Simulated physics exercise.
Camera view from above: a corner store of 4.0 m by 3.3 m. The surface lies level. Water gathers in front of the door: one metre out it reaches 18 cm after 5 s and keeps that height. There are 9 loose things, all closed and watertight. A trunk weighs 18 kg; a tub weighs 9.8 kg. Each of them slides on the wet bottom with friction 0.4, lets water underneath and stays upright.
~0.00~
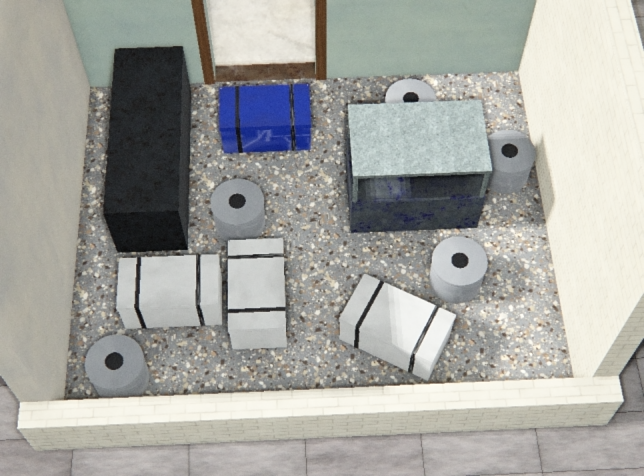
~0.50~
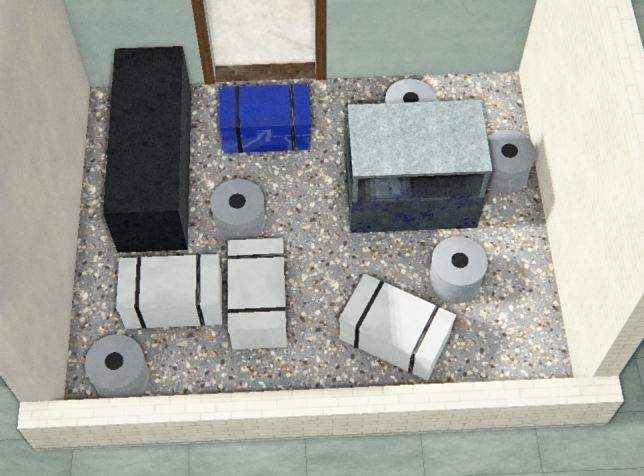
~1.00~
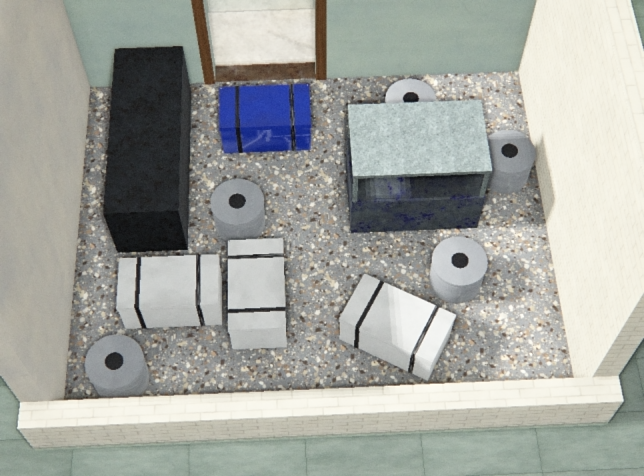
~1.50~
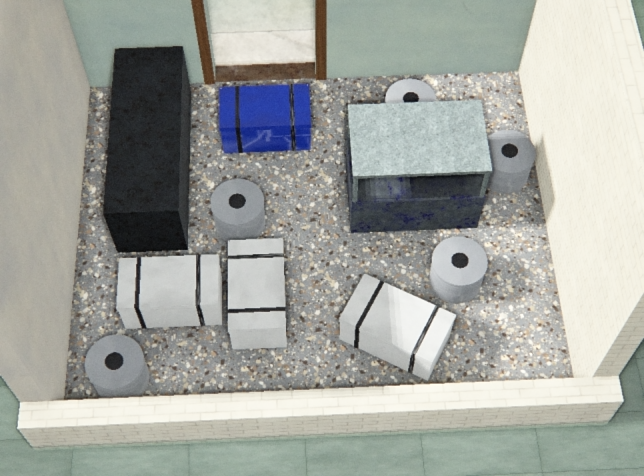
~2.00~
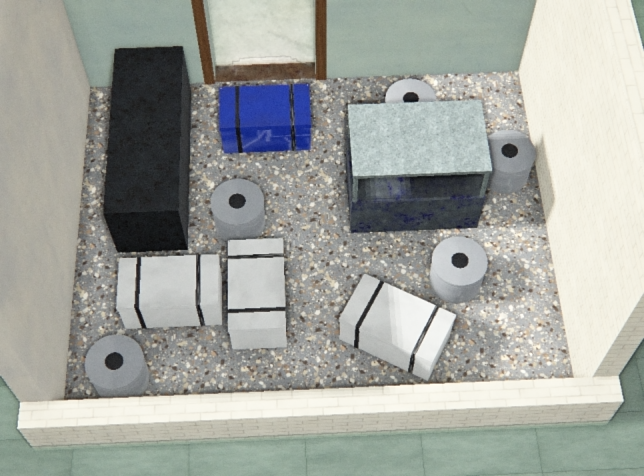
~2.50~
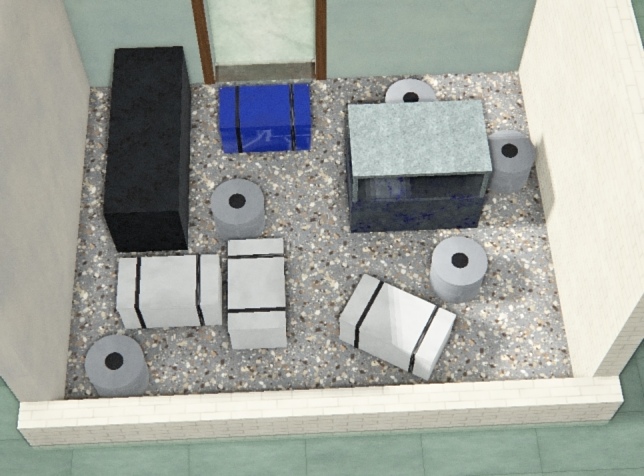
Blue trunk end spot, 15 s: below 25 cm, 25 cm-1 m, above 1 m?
By then it is long gone from its spot.
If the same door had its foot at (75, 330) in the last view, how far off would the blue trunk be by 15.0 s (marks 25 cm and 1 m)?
Result for the blue trunk - displaced slightly.
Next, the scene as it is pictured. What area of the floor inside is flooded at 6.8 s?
Wet: Near 7.5 m2.
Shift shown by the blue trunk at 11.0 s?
250 cm, give or take.
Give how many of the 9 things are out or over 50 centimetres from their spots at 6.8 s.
The number by then is 1.
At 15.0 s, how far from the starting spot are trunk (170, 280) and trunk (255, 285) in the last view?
They sit 50 cm and 200 cm away, in the order given.
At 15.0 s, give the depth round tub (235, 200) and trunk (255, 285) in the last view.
I'd estimate 10 cm for the first and 13 cm for the second.
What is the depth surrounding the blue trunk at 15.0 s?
10 cm or so.
After 3.5 s the blue trunk is near (265, 111), 0.1 m from its start, aground; 0 afloat.
After 6.8 s the blue trunk is near (303, 217), 1.2 m from its start, afloat; 2 afloat.
After 11.0 s the blue trunk is near (435, 293), 2.3 m from its start, afloat; 7 afloat.
After 15.0 s the blue trunk is near (396, 263), 1.9 m from its start, afloat; 9 afloat.
